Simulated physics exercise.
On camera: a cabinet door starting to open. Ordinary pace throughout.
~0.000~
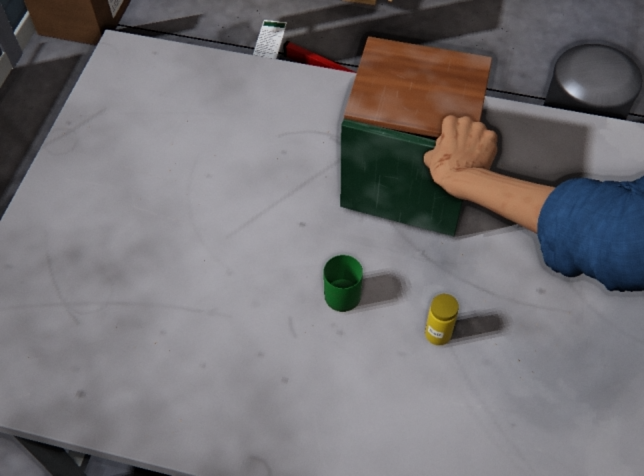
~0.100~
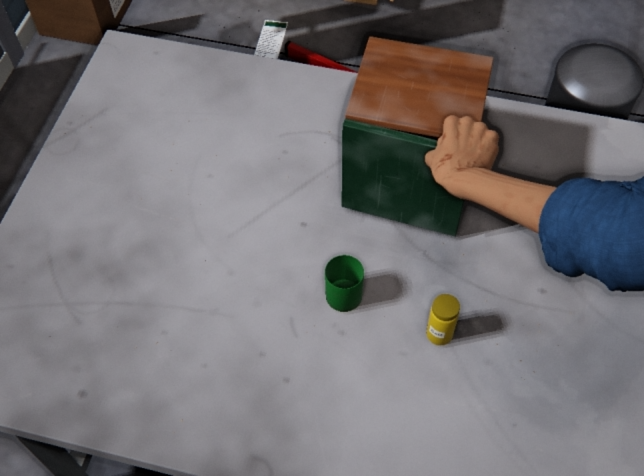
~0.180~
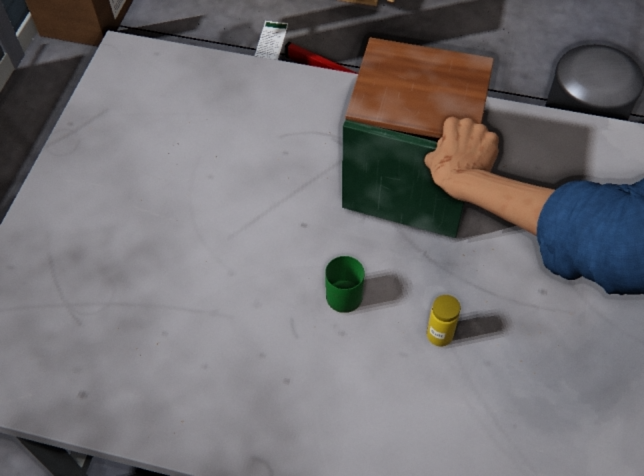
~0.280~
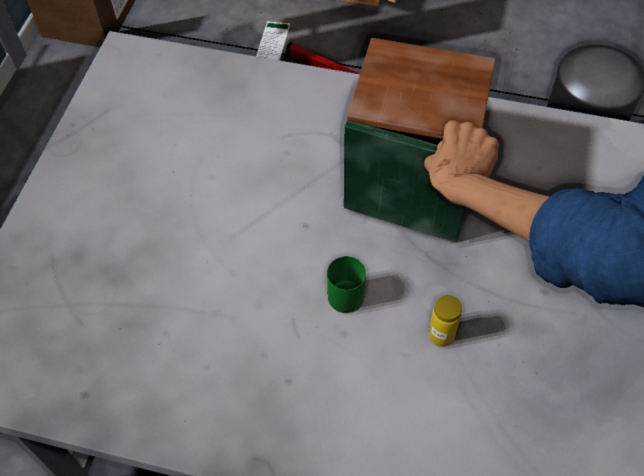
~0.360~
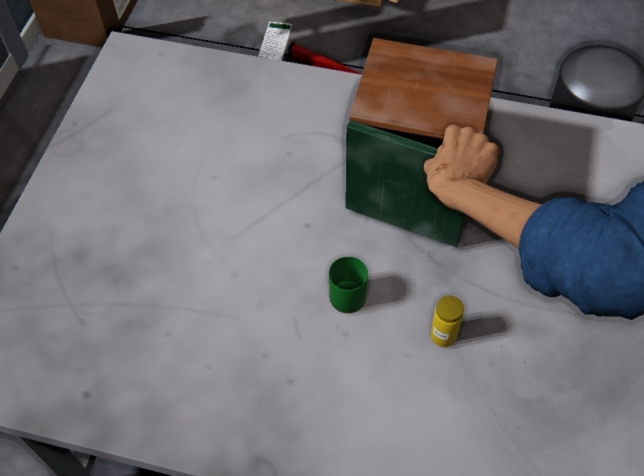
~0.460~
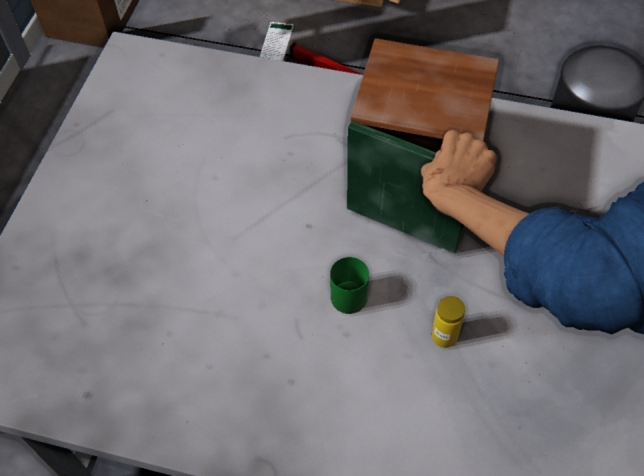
A green cabinet door starts to swing open slightly as a hand grips its right edge.
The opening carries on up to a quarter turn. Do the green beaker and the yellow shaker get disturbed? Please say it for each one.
Here the green beaker is disturbed, the yellow shaker is left alone.
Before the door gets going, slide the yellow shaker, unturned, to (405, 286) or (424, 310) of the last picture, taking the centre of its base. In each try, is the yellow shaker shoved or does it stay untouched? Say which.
At the first spot it gets pushed, and at the second it stays clear.
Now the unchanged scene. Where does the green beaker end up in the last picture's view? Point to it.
The middle ends up near (301, 286).
Around 1.80 s, door 59° open; green beaker at rest near (349, 286); yellow shaker at rest near (448, 322).
Around 2.28 s, door 76° open; green beaker travelled a little near (328, 288); yellow shaker at rest near (448, 322).
Around 2.60 s, door 87° open; green beaker travelled about its own width near (308, 287); yellow shaker at rest near (448, 322).
Finally (3.3 s), the green beaker gets knocked, near (300, 286); the yellow shaker escapes contact, near (448, 322).
